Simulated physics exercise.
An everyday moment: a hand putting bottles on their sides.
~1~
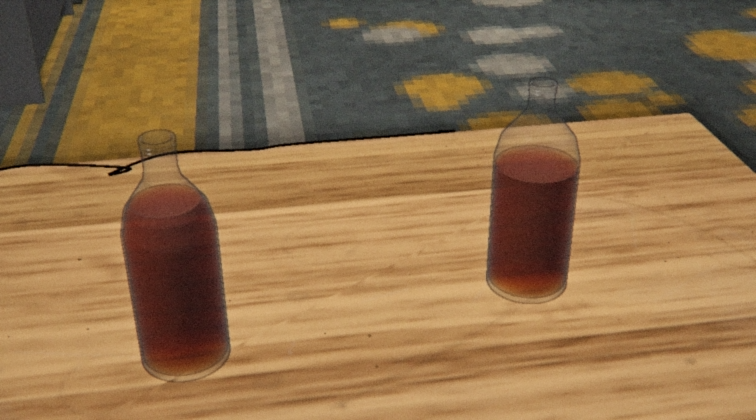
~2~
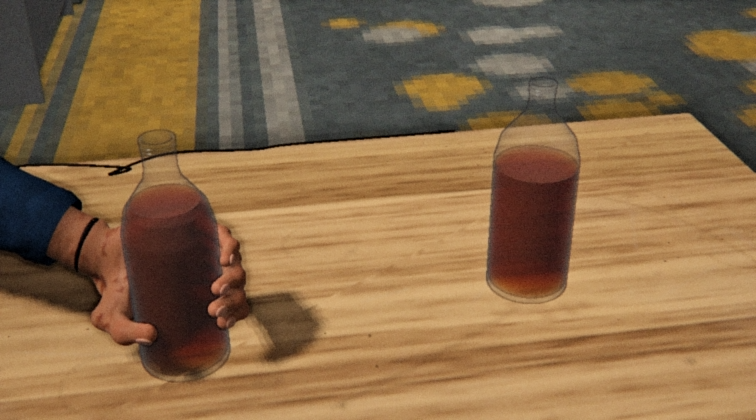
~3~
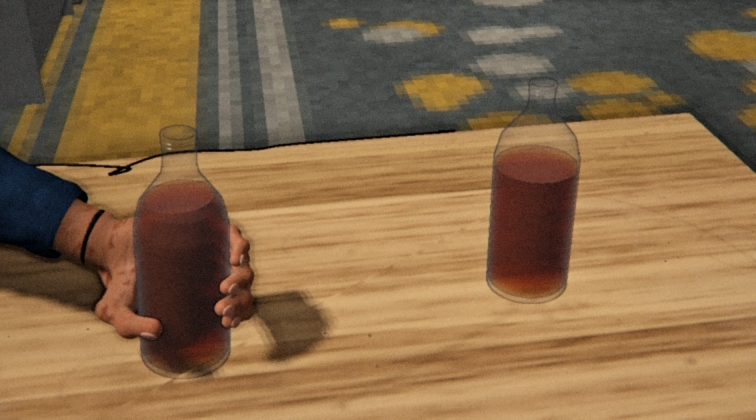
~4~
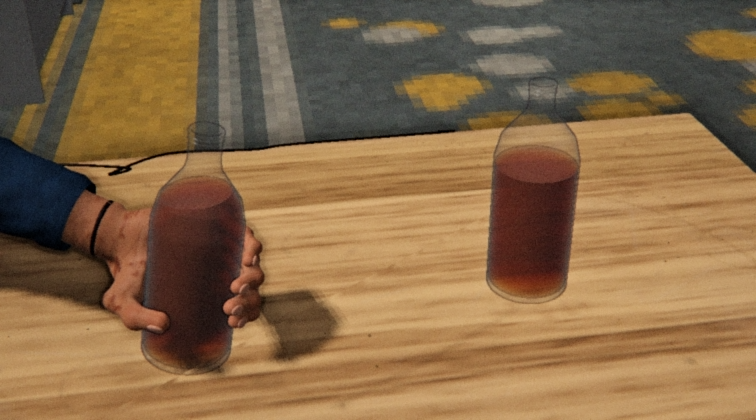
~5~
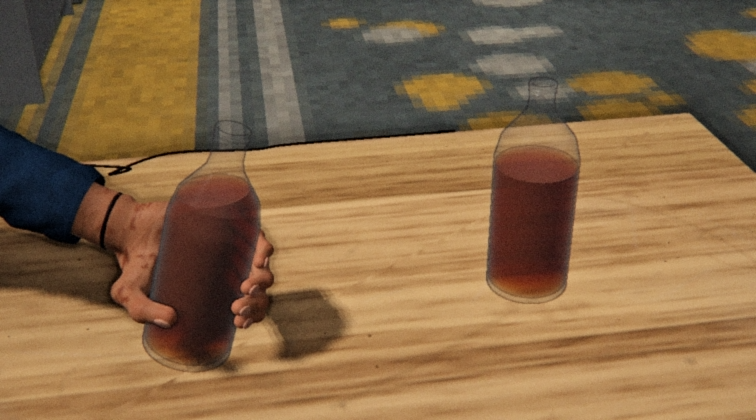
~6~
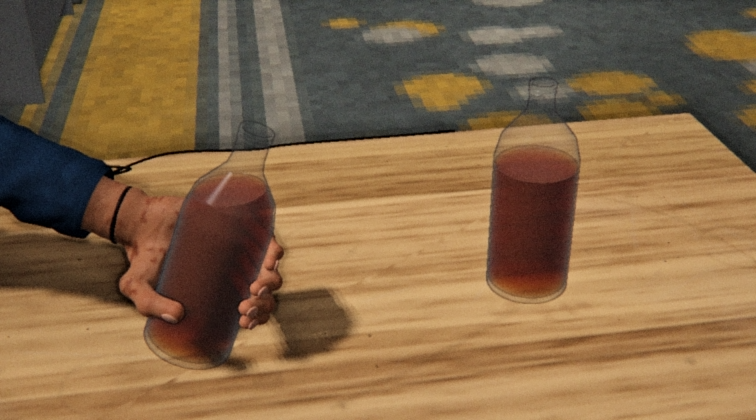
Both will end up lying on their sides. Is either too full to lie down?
The left bottle lets some out; the right bottle lets some out.
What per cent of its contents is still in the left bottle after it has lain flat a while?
Roughly 35 per cent.
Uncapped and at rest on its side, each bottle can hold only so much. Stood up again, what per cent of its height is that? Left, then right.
Near 24 and 28 in a hundred.
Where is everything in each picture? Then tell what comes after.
In the first frame, both stand upright; left bottle (172, 249) about three quarters full, open; right bottle (534, 185) about two thirds full, open.
In the second frame, a hand takes the left bottle; left bottle about three quarters full, surface at (165, 201); right bottle about two thirds full, surface at (536, 164).
In the third frame, the left bottle is going over; left bottle (183, 245) about three quarters full; right bottle (534, 185) about two thirds full.
In the fourth frame, the left bottle is going over; left bottle about three quarters full, surface at (201, 193); right bottle about two thirds full, surface at (536, 164).
In the fifth frame, the left bottle is going over; left bottle (210, 239) about three quarters full; right bottle (534, 185) about two thirds full.
In the sixth frame, the left bottle is going over; left bottle (221, 238) tipped 20°, open; right bottle about two thirds full, surface at (536, 164), open.
Soon after, the left bottle is nearly down; left bottle, it is running out of the neck.
Later, the left bottle lies flat; left bottle, it is running out of the neck.
In the end, both lie flat; left bottle, it is running out of the neck; right bottle, it is running out of the neck.
